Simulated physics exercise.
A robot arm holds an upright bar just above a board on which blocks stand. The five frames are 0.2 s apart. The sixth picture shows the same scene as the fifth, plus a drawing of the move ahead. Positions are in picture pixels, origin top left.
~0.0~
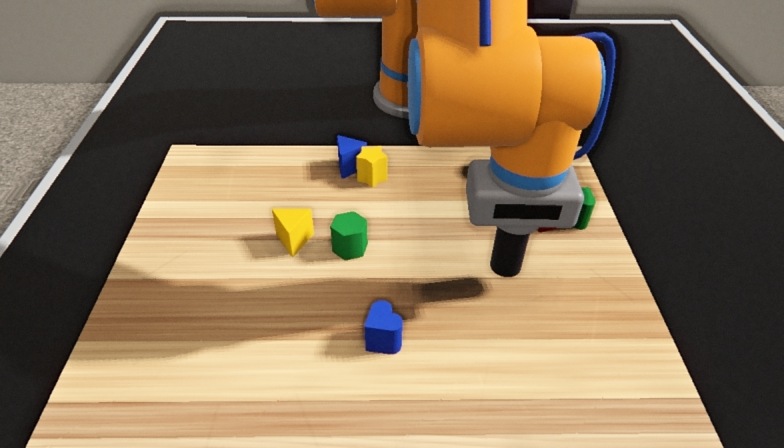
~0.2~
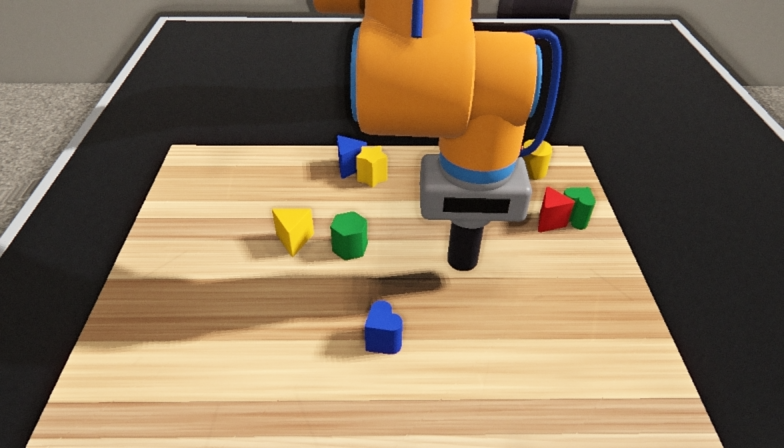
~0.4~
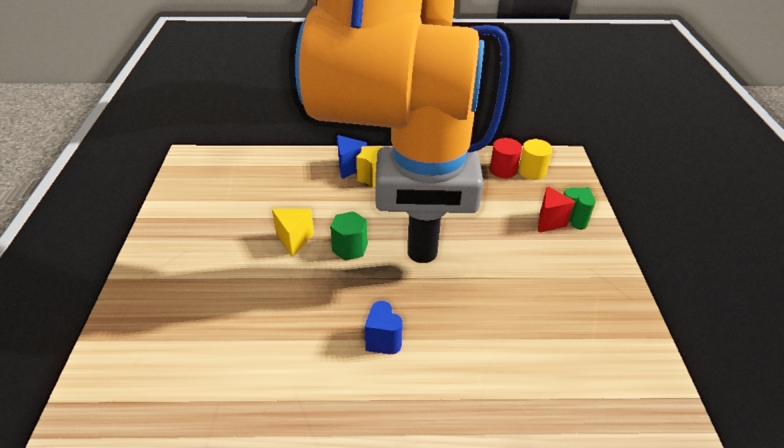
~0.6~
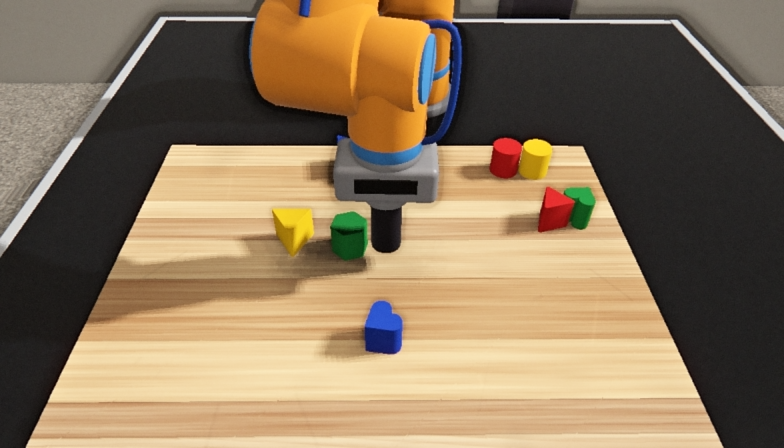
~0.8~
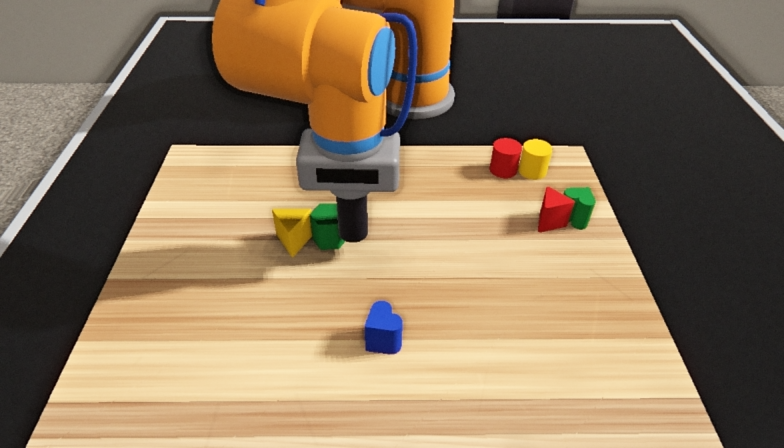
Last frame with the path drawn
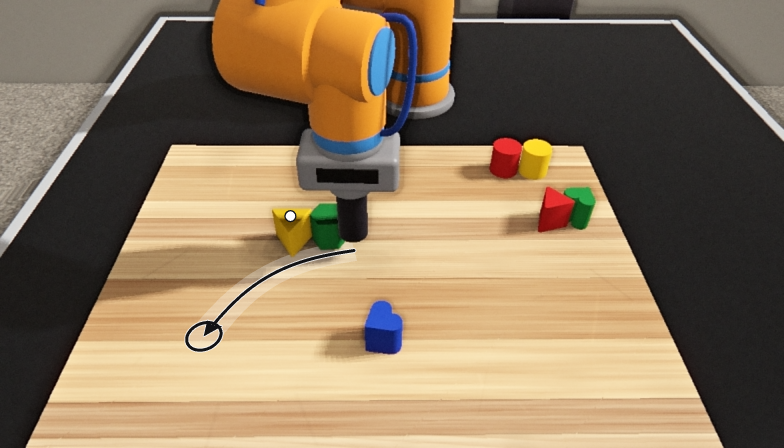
An orange robot arm swept its black upright bar leftward across the wooden board, then nudged the green hexagonal block left toward the yellow three-sided block, while the blue block in front stayed put.
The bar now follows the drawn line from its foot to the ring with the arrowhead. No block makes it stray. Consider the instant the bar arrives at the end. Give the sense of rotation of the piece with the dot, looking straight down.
The block spins anticlockwise.
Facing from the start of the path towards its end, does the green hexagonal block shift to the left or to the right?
Goes right.
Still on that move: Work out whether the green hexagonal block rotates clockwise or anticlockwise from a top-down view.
Answer: Clockwise.
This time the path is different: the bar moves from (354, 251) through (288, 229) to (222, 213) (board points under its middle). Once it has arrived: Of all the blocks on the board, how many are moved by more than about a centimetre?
I'm going with two.
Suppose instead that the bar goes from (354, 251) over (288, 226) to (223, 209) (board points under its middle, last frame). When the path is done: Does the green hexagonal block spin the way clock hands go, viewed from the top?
Short answer: Yes.
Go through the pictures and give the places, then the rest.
The first frame shows bar tip (505, 267); block tops, yellow three-sided block (290, 216); green hexagonal block (349, 223).
The second frame shows bar (462, 261); blocks unchanged.
The third frame shows bar (422, 253); blocks unchanged.
The fourth frame shows bar (386, 243); blocks unchanged.
The fifth frame shows bar (353, 233); yellow three-sided block (290, 216); green hexagonal block (328, 213).
Path on the board, from (354, 251) via (298, 263) and (246, 291), ending at (204, 336); the dot is on the yellow three-sided block.
The first path, step by step. One third of the way, bar (295, 246); yellow three-sided block (284, 213), turned 30° anticlockwise; green hexagonal block (314, 211), turned 45° clockwise.
Two thirds of the way, bar (241, 274); yellow three-sided block (284, 213), turned 30° anticlockwise; green hexagonal block (314, 211), turned 45° clockwise.
At the end, bar (198, 319); yellow three-sided block (284, 213), turned 30° anticlockwise; green hexagonal block (314, 211), turned 45° clockwise.
